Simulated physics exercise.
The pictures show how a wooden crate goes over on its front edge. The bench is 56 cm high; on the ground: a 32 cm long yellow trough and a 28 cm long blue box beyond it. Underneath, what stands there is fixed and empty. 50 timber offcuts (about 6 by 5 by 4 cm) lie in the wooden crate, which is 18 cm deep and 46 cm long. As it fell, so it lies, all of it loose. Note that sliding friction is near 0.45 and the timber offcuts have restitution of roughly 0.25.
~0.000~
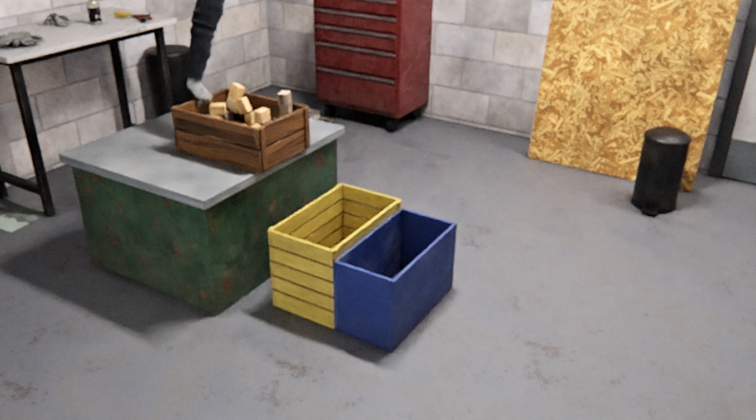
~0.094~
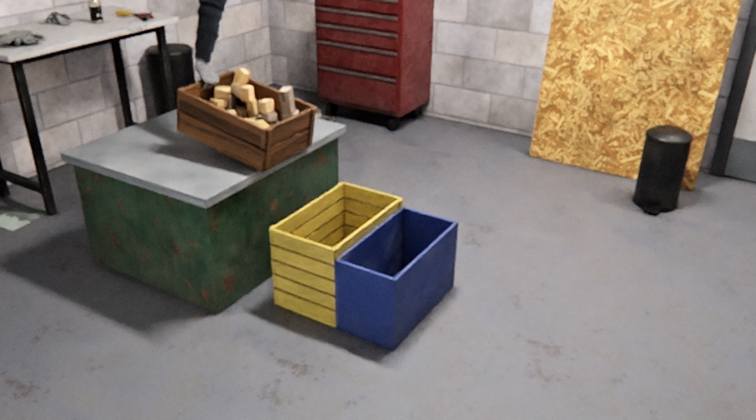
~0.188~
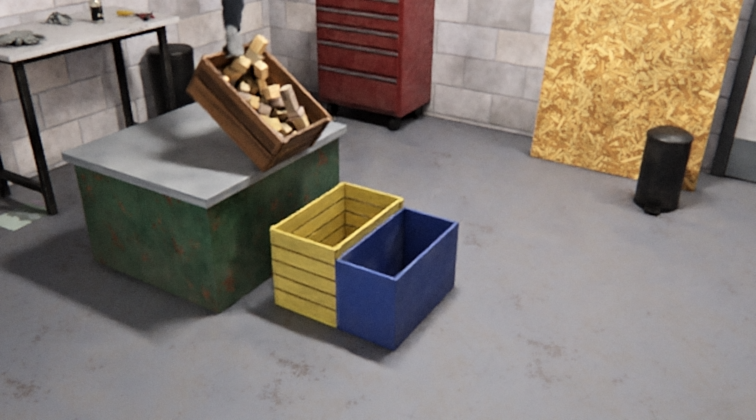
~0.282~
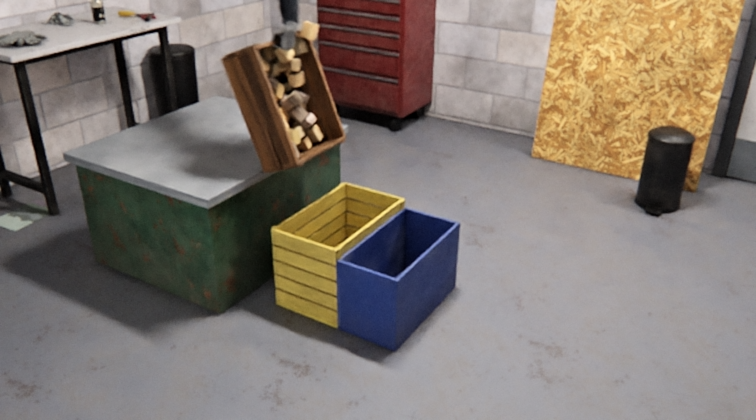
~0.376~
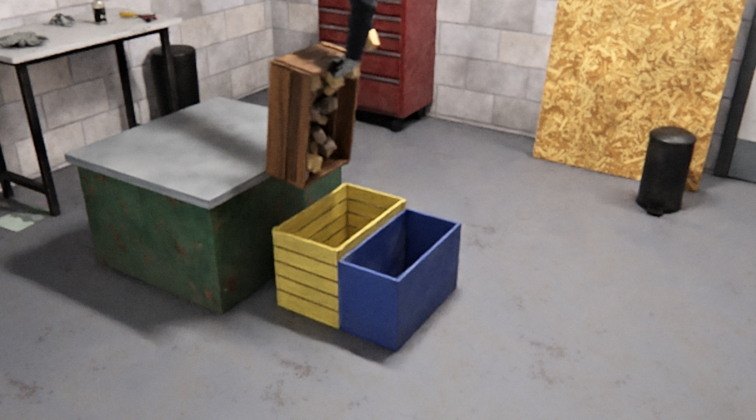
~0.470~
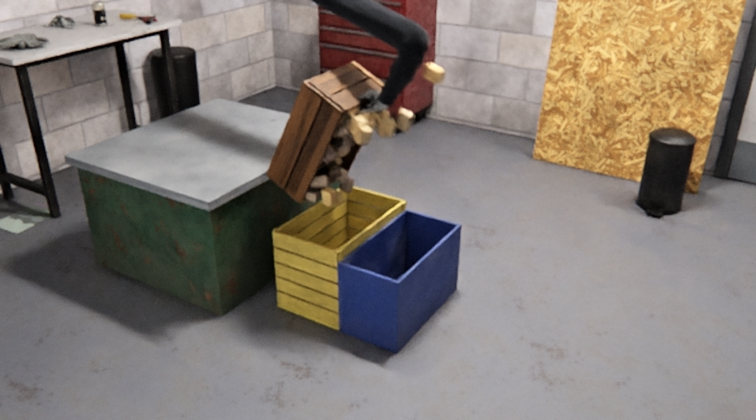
Wooden crate of timber offcuts tilting over the bench edge beside a dark arm, pieces tumbling out above a yellow trough.
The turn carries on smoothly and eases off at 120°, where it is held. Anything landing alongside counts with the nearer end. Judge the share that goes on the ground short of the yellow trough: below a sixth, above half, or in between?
Less than a sixth of the timber offcuts end on the ground short of the yellow trough.
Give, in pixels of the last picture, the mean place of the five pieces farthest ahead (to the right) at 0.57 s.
Centre: About (452, 189) px.
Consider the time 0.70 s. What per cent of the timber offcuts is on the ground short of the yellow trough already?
0 % by then.
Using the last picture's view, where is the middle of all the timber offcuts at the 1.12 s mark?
Centre: Approx. (390, 295).
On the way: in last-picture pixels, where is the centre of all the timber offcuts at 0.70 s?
Around (415, 272).
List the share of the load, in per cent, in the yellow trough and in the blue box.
About 45 in a hundred first and about 20 in a hundred second.
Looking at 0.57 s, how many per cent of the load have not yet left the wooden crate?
Roughly 20 per cent is still inside.
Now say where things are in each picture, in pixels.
In the first picture (we follow the rim corner now nearest the camera), wooden crate at (256, 128); blue box at (392, 280); tilt 0°; nothing out yet.
Wooden crate at (264, 129); tilt 10°, in the second picture.
Wooden crate at (281, 139); tilt 36°, in the third picture.
Wooden crate at (298, 162); tilt 68°; 1 out, the lowest offcut at (309, 31), in the fourth picture.
Wooden crate at (304, 186); tilt 97°; 1 out, the lowest offcut at (370, 40), in the fifth picture.
Wooden crate at (302, 201); blue box at (396, 281); tilt 117°; 12 out, the lowest offcut at (334, 198), in the sixth picture.
After 0.57 s, tilt 120°; 9 still in the wooden crate, 6 in the yellow trough and 35 in the air.
After 0.70 s, tilt 120°; 6 still in the wooden crate, 14 in the yellow trough, 9 in the blue box, 3 on the ground beyond the blue box and 18 in the air.
After 0.89 s, tilt 120°; 1 still in the wooden crate, 20 in the yellow trough, 11 in the blue box, 17 on the ground beyond the blue box and 1 in the air.
Final count (at 1.12 s), 22 in the yellow trough, 11 in the blue box and 17 on the ground beyond the blue box. Asked share, 0 of 50, 0 per cent.
